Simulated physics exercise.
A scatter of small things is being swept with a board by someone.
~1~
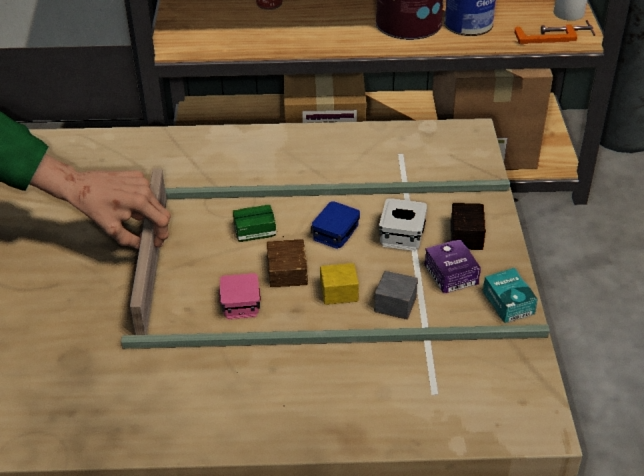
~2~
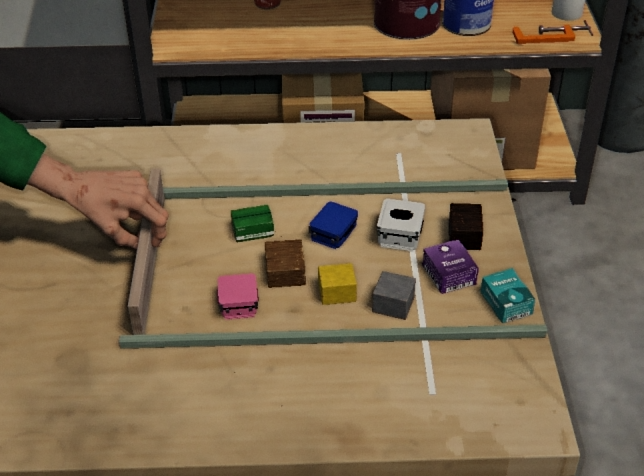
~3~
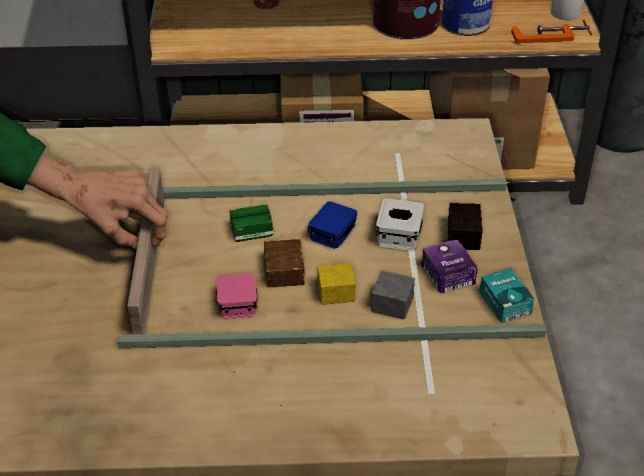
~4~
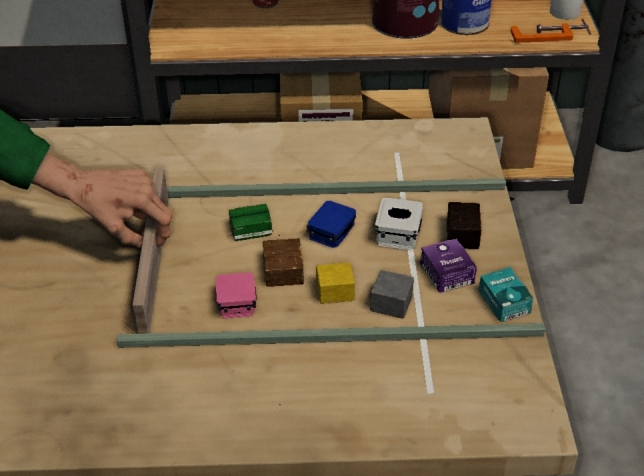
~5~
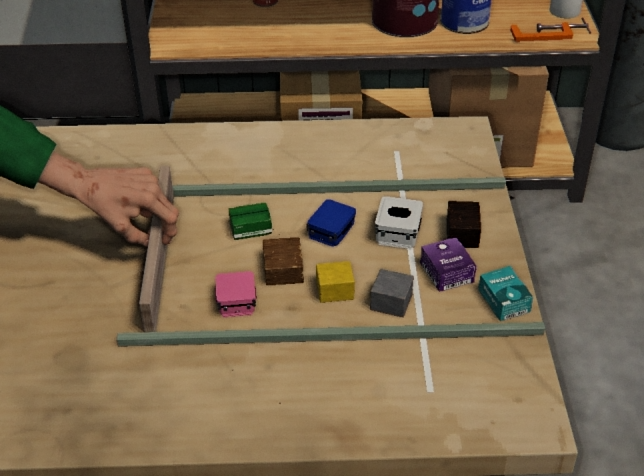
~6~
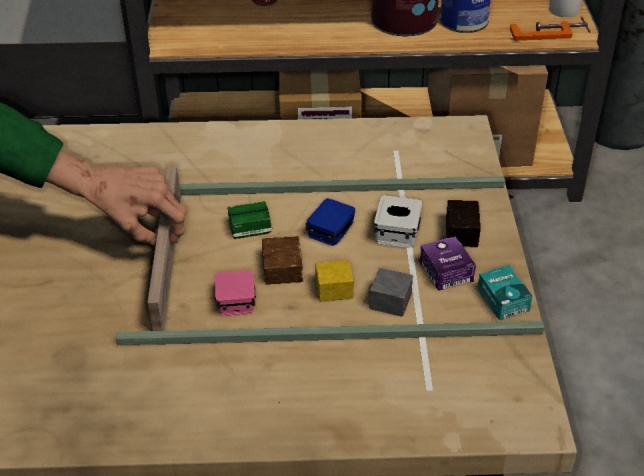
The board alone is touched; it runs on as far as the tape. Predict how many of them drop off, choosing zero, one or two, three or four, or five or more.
One or two drop off.
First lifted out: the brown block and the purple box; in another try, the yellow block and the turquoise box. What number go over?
Count: 1 (first case); 1 (second).
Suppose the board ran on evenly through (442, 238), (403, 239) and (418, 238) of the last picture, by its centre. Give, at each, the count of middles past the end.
Counts by place: 3 / 1 / 1.
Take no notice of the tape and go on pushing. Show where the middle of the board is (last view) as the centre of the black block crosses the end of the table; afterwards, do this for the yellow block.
The middle is at (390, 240) when it's the black block, and at (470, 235) when it's the yellow block.
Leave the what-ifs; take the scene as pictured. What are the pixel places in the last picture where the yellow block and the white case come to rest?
The first sits around (470, 279), while the other sits around (500, 217).
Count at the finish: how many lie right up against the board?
It's touching 3 at the end.
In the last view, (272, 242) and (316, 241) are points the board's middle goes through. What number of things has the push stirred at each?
So 4, and at the other place 7.
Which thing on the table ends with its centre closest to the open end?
It would be the turquoise box.
Soon after, none off yet; turquoise box at rest near (505, 292); black block at rest near (463, 223); purple box at rest near (447, 263).
After that, none off yet; turquoise box at rest near (505, 292); black block moving near (466, 223); purple box at rest near (447, 263).
In the end, the number that fall off is one or two; gone, black block.
